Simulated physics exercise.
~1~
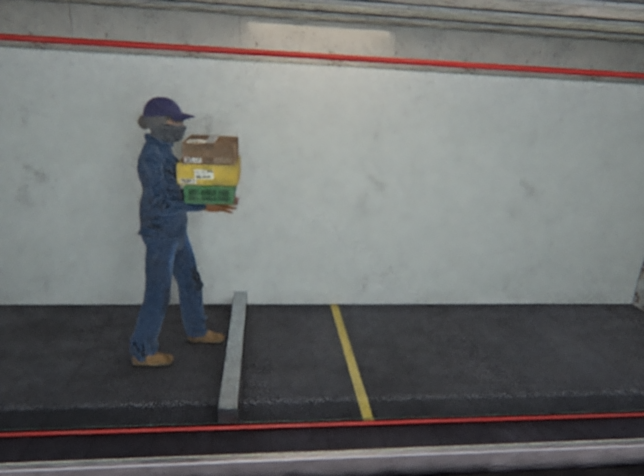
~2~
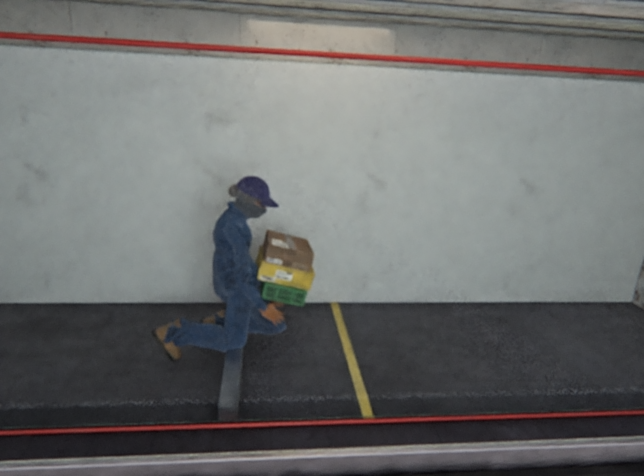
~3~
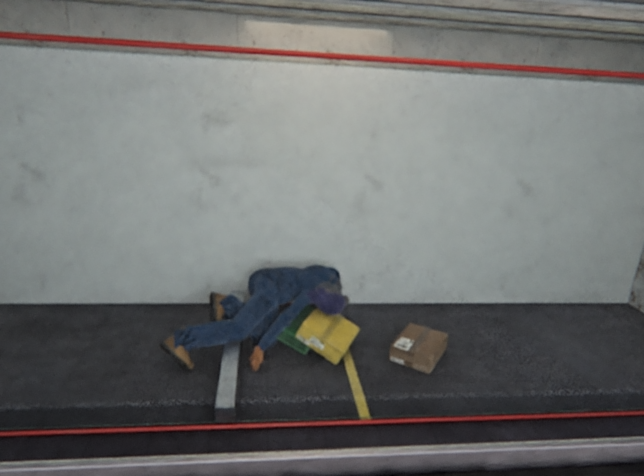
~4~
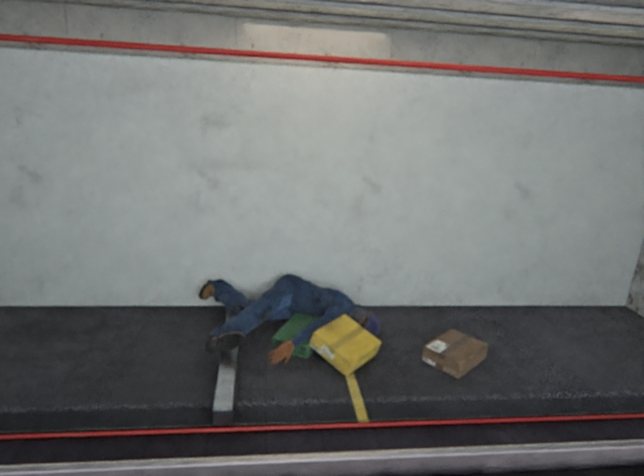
A person in blue overalls and a cap, carrying three stacked boxes behind a floor rail, pitched forward over it and collapsed; the brown box landed beyond the yellow line, while the green one stopped short of it beside the slumped body.
